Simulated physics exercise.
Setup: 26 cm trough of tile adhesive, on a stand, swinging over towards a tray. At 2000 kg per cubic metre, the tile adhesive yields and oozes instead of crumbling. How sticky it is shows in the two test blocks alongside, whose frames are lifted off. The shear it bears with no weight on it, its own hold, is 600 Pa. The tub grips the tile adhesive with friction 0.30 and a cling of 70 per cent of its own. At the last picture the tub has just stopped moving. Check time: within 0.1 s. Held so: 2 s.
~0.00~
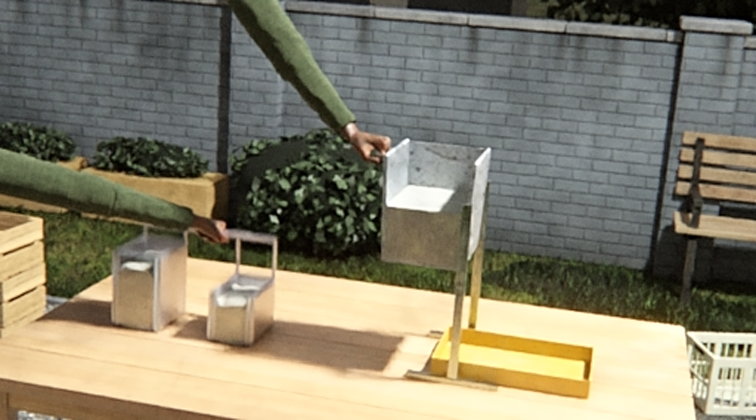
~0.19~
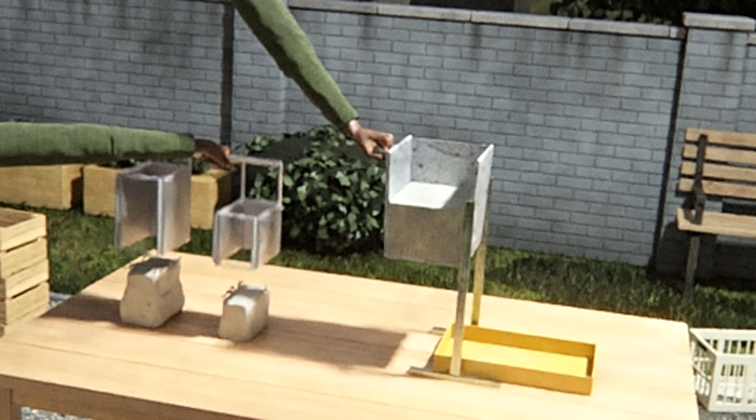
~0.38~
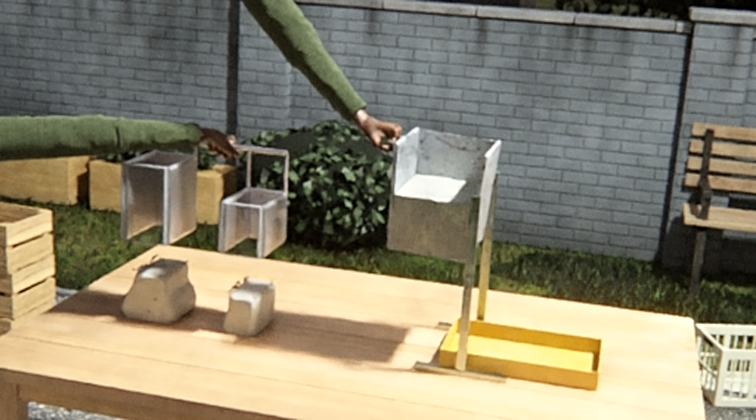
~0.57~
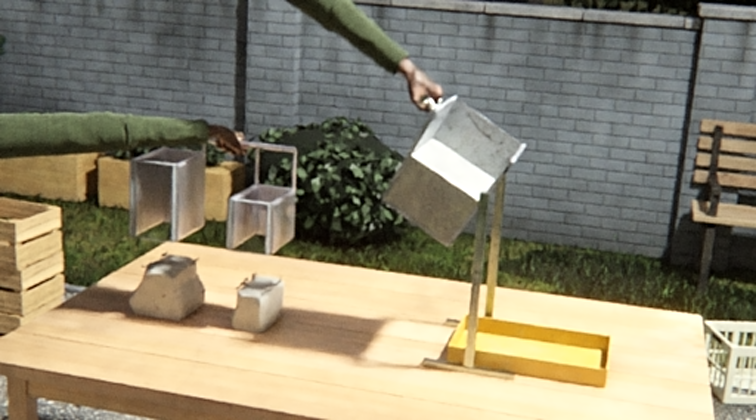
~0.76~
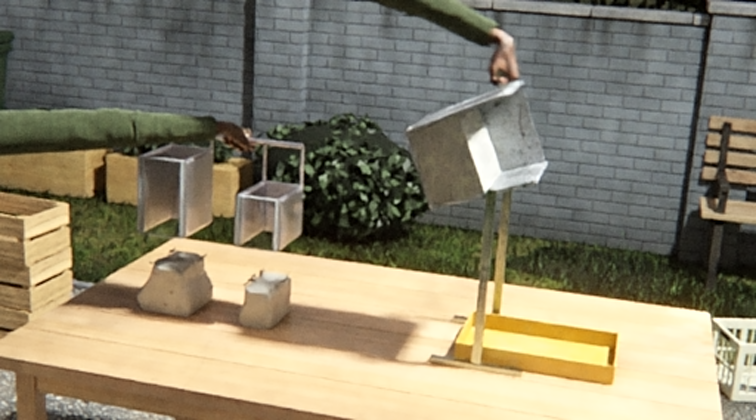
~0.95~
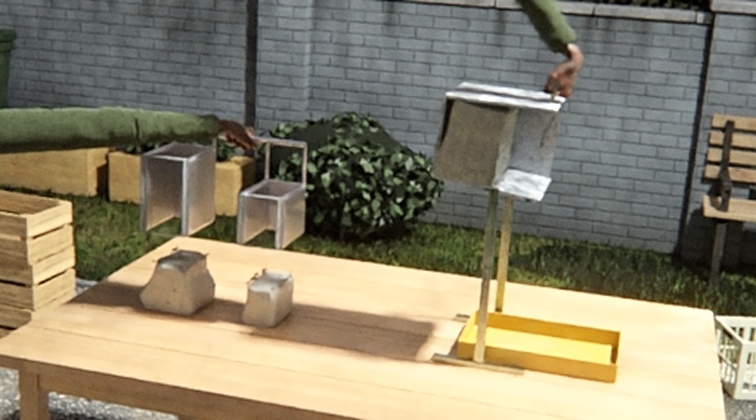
On a wooden table outdoors, a hand lifted two clear molds off soft grey blocks, which sagged slightly, while another hand swung a metal tub over rightward on its stand above a yellow tray.
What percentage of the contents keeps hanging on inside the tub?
Near 80 %.
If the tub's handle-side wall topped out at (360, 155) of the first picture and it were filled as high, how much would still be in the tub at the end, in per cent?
Then near 55 % stays in the tub.
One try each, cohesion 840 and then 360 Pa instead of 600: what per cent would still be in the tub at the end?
The two runs give near 100 % and near 65 % respectively.
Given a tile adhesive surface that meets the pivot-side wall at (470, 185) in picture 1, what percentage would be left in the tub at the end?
I'd put it close to 60 in a hundred.
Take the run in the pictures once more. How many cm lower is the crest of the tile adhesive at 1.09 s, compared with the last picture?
I reckon it's close to 4 cm.
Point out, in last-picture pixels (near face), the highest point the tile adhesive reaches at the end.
The highest point sits at around (507, 148).
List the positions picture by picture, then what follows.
Handle-side rim at (388, 157), tilt 0 degrees; highest point of the tile adhesive at (404, 206); test blocks 18 cm, 12 cm high (left to right), in the first frame.
Handle-side rim at (390, 153), tilt 0 degrees; highest point of the tile adhesive at (407, 203); test blocks 16 cm, 11 cm high (left to right), in the second frame.
Handle-side rim at (398, 145), tilt 3 degrees; highest point of the tile adhesive at (399, 194); test blocks 14 cm, 11 cm high (left to right), in the third frame.
Handle-side rim at (437, 112), tilt 29 degrees; highest point of the tile adhesive at (415, 157); test blocks 14 cm, 11 cm high (left to right), in the fourth frame.
Handle-side rim at (506, 97), tilt 67 degrees; highest point of the tile adhesive at (460, 118); test blocks 14 cm, 11 cm high (left to right), in the fifth frame.
Handle-side rim at (554, 113), tilt 94 degrees; highest point of the tile adhesive at (458, 102); test blocks 14 cm, 11 cm high (left to right), in the sixth frame.
By 1.09 s, the tub is at 94 degrees and holds 100 %.
By 1.26 s, the tub is at 94 degrees and holds 98 %.
By 1.43 s, the tub is at 94 degrees and holds 92 %.
By 1.60 s, the tub is at 94 degrees and holds 86 %.
By 2.95 s, at the end, the tub is at 94 degrees and holds 80 %.
